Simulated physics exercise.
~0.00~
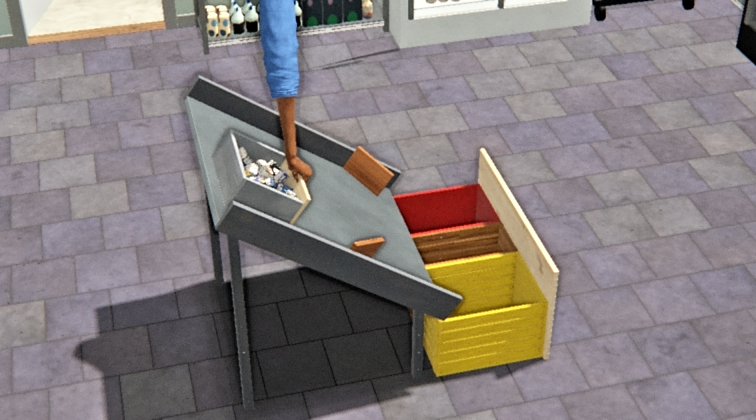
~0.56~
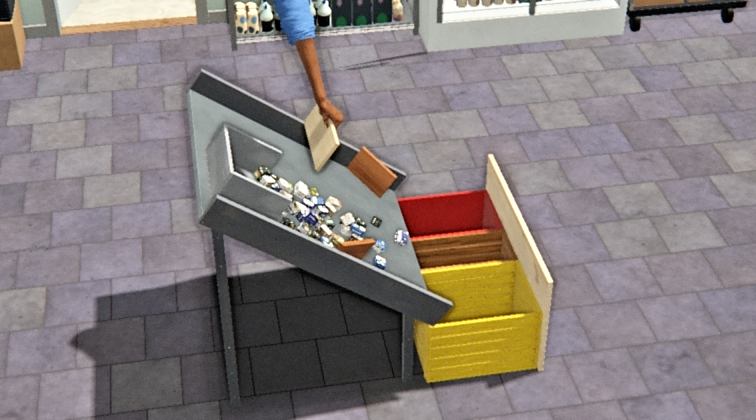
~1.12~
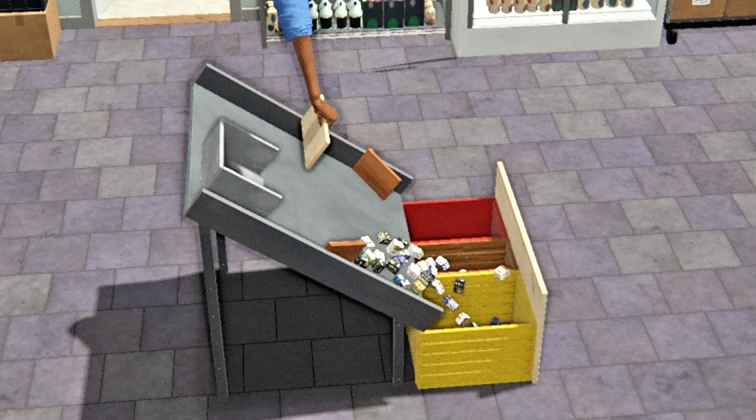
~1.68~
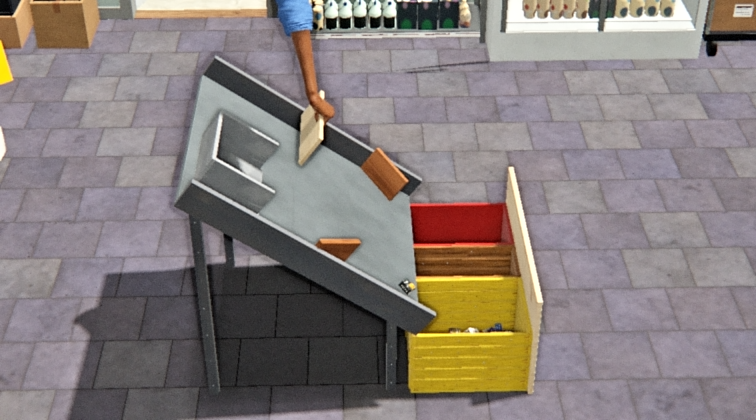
An arm in a blue sleeve reaches down to a grey sloping table on a purplish tiled floor, seen from above, with shop shelves behind. A grey pen of small pale cartons sits high on the left, two angled brown boards lie lower down, and red, wooden and yellow bins stand at the right. The hand lifts the pen's light wooden gate and holds it aside. The cartons spill out, tumbling and spreading down the slope. They bunch near the lower board, then drop into the wooden and yellow bins. Finally the pen is empty, one straggler remains near the slope's lower edge, and cartons show in the yellow bin.
